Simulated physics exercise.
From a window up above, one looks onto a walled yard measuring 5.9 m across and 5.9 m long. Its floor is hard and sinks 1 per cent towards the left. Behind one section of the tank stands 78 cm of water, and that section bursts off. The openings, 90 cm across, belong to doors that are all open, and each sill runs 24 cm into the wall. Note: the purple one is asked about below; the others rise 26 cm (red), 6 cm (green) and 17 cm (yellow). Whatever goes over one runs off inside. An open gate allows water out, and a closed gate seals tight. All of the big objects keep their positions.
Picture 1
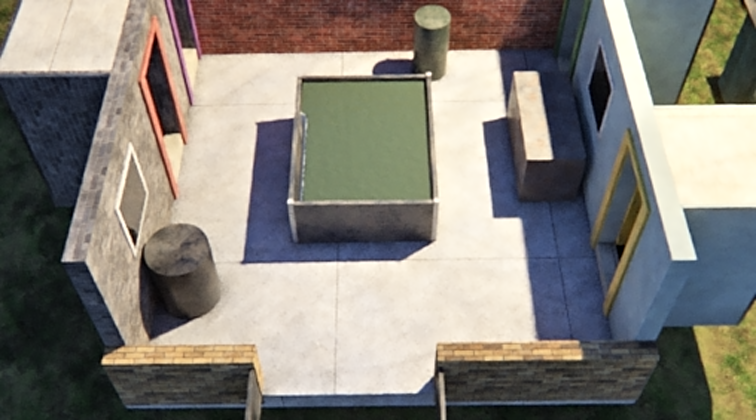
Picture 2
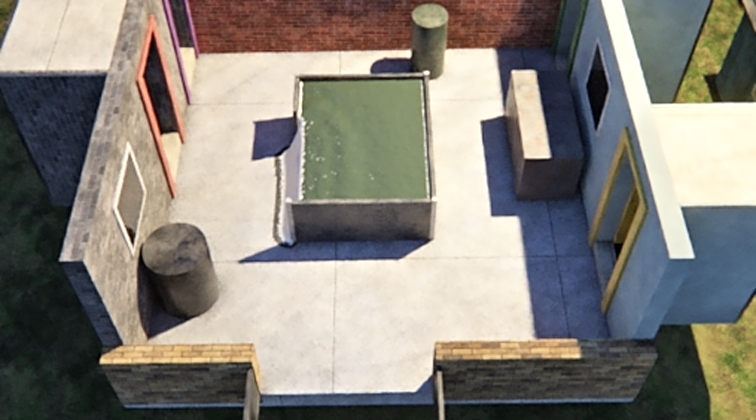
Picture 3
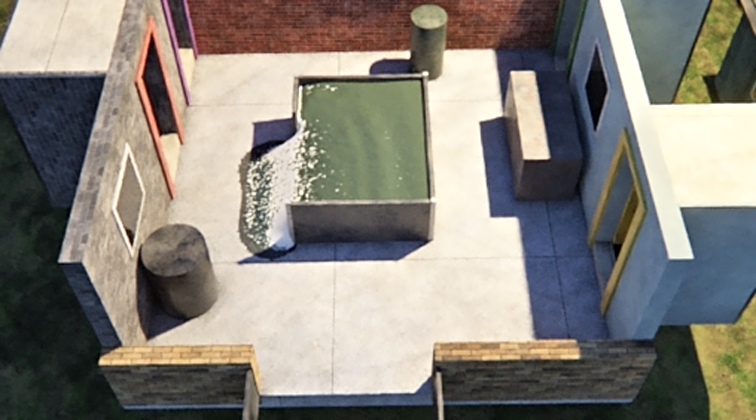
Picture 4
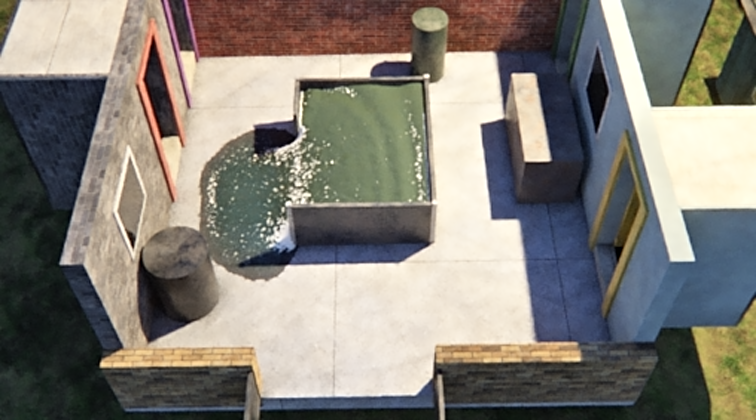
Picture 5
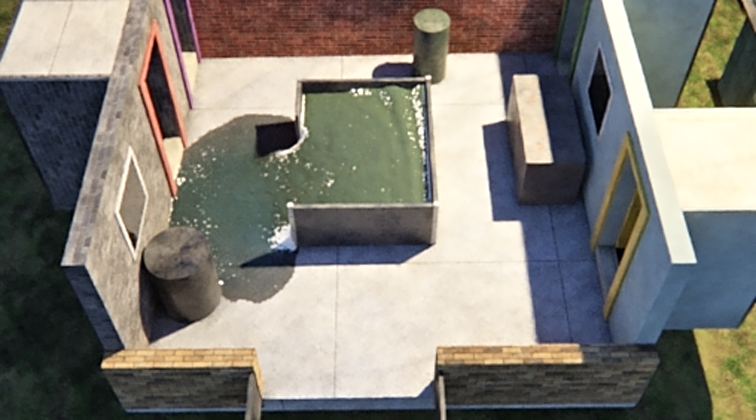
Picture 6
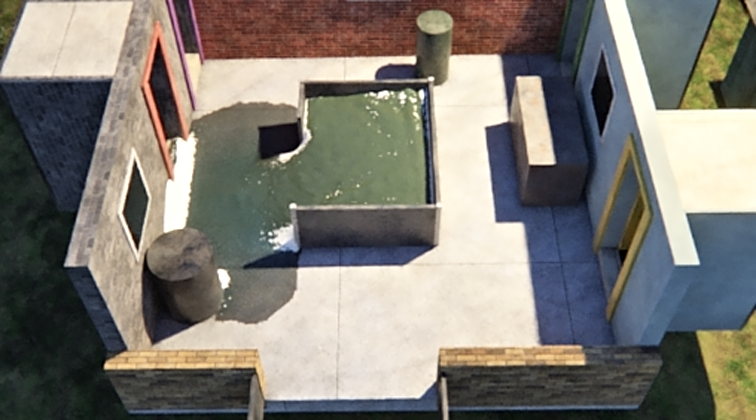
Greenish water bursts from the tank's left side and spreads across the floor around the dark cylinder.
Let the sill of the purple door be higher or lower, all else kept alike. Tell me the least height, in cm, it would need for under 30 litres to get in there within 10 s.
You would need roughly 23 cm.
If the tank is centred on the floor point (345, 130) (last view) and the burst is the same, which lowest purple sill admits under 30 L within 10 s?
Some 26 cm.
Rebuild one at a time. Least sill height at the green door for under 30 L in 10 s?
At green, about 9.5 cm.
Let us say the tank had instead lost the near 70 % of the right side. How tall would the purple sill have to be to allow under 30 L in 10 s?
At least roughly 11.5 centimetres tall.
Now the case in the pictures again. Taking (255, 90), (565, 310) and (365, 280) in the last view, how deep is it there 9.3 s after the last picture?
Going through the spots in order gives 11, 5 and 4 centimetres.
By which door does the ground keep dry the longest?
Coming last is the yellow one.
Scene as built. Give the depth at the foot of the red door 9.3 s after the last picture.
Roughly 9.0 cm deep.
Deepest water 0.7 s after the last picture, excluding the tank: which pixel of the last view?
At about (166, 274).
Then, 0.7 s after the last picture water covers 25 % of the floor, deepest (74 cm) near (166, 274); 11 cm at the purple door, 0 litres in over its 25 cm sill.
Then, 2.3 s after the last picture water covers 50 % of the floor, deepest (40 cm) near (202, 65); 21 cm at the purple door, 4 litres in over its 25 cm sill.
Then, 9.3 s after the last picture water covers 95 % of the floor, deepest (15 cm) near (191, 129); 15 cm at the purple door, 21 litres in over its 25 cm sill.
At the purple door as built, the water peaked near 27 cm, 3.7 s after the last picture.
With a sill of 18.5 cm, 66 litres would have come in within the 10 s; with 25 cm, 21 litres. So under 30 litres takes about 23 cm.
